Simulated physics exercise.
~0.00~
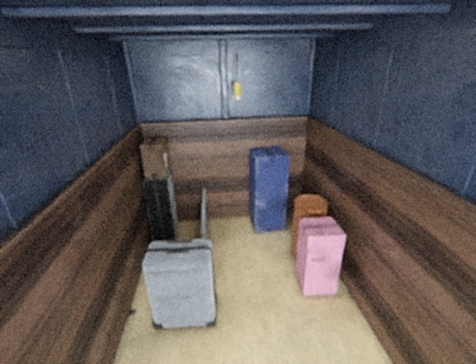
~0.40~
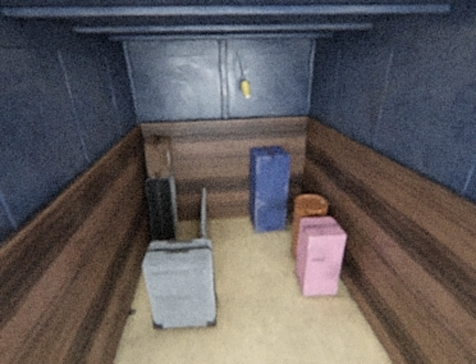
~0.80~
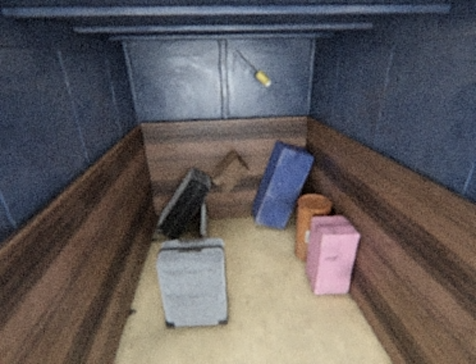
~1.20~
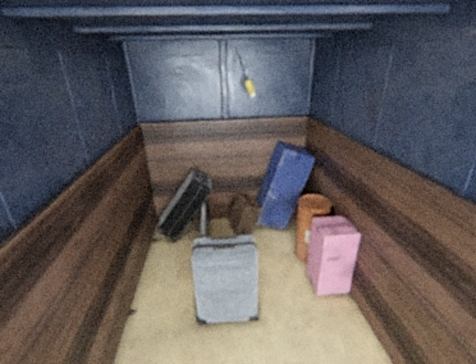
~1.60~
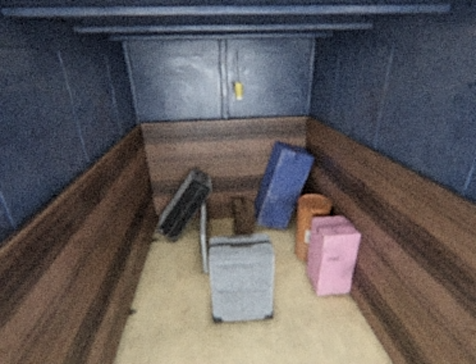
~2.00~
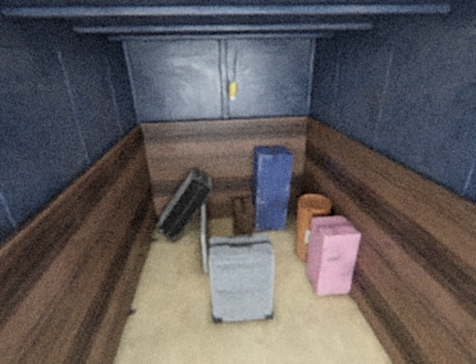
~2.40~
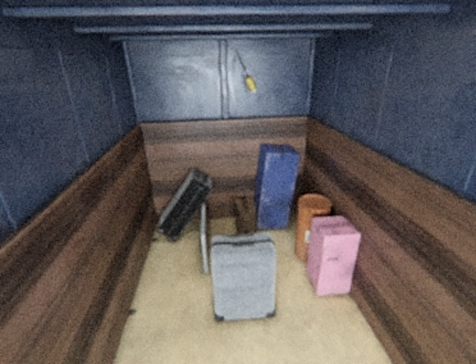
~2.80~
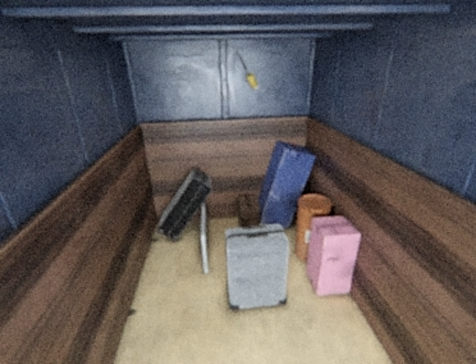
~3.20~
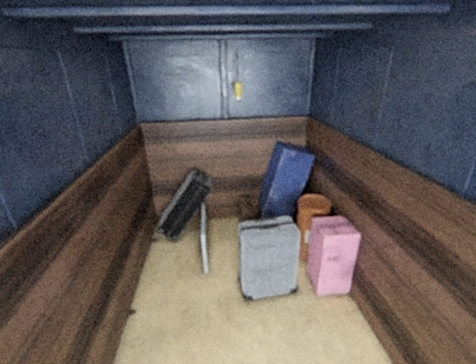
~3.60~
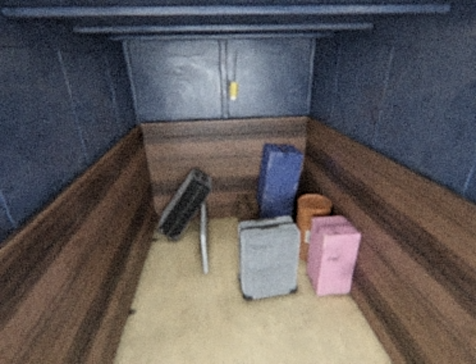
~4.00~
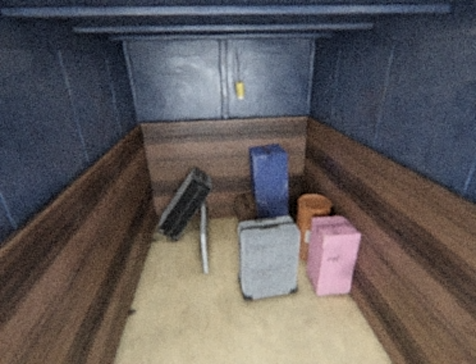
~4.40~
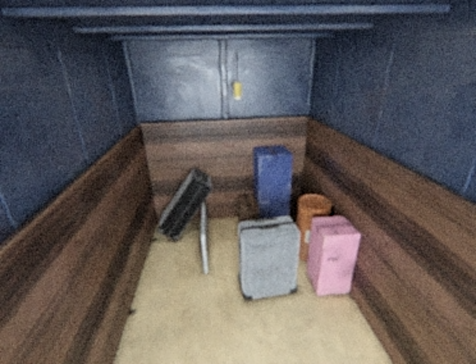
Van load bay with luggage shifting right, black case left leaning, brown box dropping low, and grey case sliding beside pink box.
